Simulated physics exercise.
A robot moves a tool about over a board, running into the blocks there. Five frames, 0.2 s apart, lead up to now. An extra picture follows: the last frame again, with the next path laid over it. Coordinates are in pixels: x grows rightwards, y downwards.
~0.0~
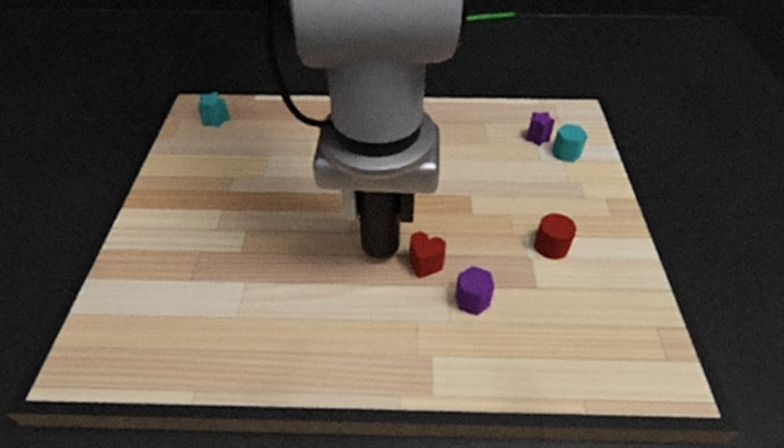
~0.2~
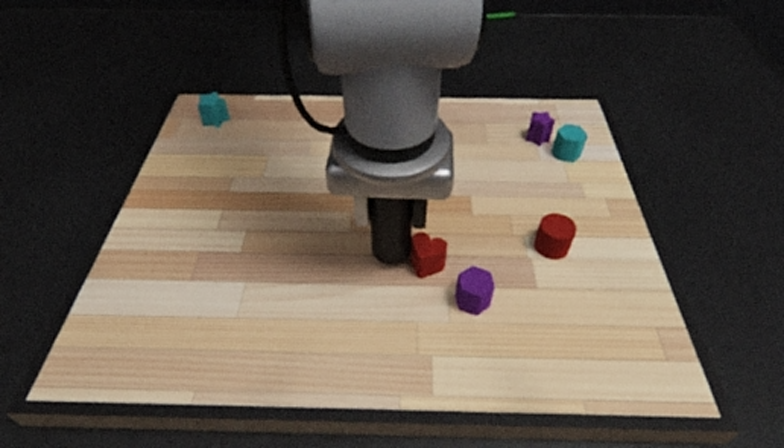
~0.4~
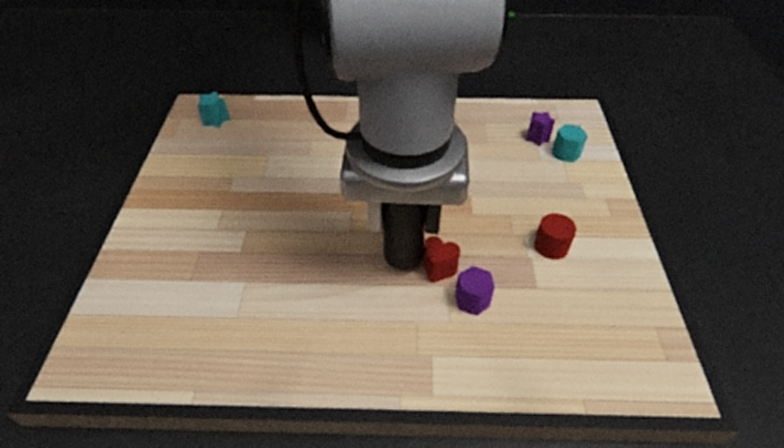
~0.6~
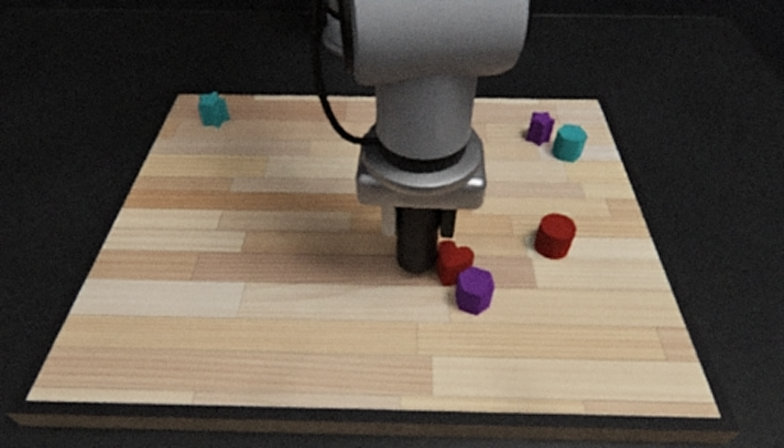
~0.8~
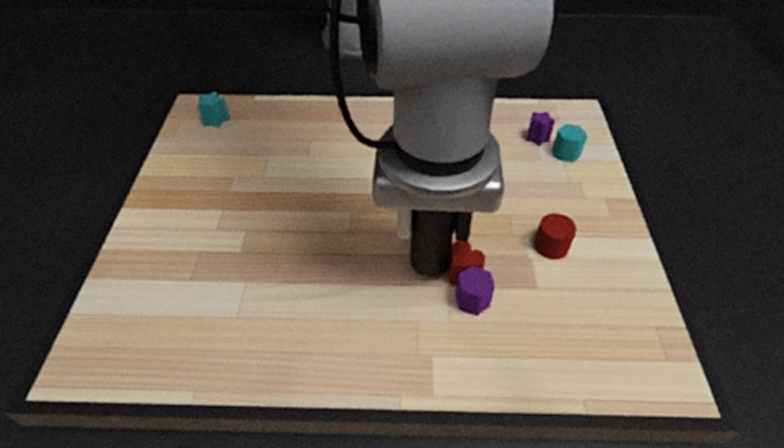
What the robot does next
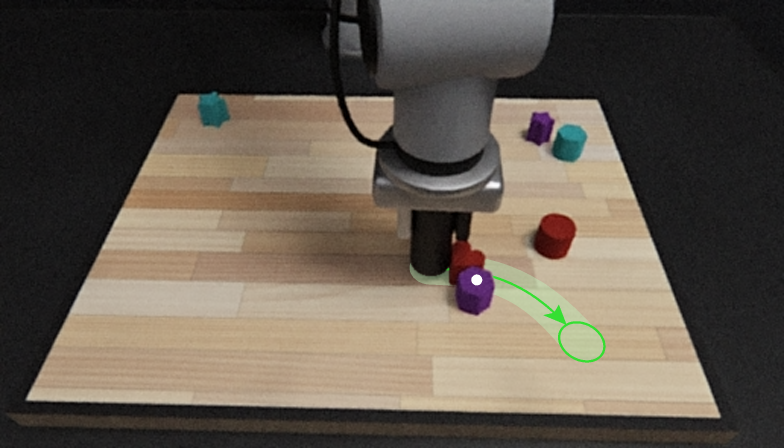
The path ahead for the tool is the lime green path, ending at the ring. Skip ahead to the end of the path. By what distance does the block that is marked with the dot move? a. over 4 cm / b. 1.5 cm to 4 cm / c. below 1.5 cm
The answer is c.
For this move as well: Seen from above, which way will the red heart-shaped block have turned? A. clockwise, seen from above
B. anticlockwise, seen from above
B: Anticlockwise, seen from above.
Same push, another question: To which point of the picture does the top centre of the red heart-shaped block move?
At roughly (594, 280).
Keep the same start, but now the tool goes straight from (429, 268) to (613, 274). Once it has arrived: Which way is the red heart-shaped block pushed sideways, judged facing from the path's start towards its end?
Picture yourself facing from the start of the path to its end: The red heart-shaped block moves off to your right.
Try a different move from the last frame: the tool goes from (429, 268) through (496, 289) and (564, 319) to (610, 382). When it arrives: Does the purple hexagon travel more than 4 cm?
Answer: No.
The line goes from (429, 268) over (485, 275) and (538, 299) to (582, 341); the dot is on the purple hexagon.
On the path given first. One third of the way, tool at (487, 267); red heart-shaped block at (525, 261), turned 15° clockwise; purple hexagon at (484, 285), turned 35° clockwise.
Two thirds of the way, tool at (540, 292); red heart-shaped block at (581, 277), turned 10° anticlockwise; purple hexagon at (484, 285), turned 35° clockwise.
At the end, tool at (585, 334); red heart-shaped block at (594, 280), turned 35° anticlockwise; purple hexagon at (484, 285), turned 35° clockwise; red round block unmoved.
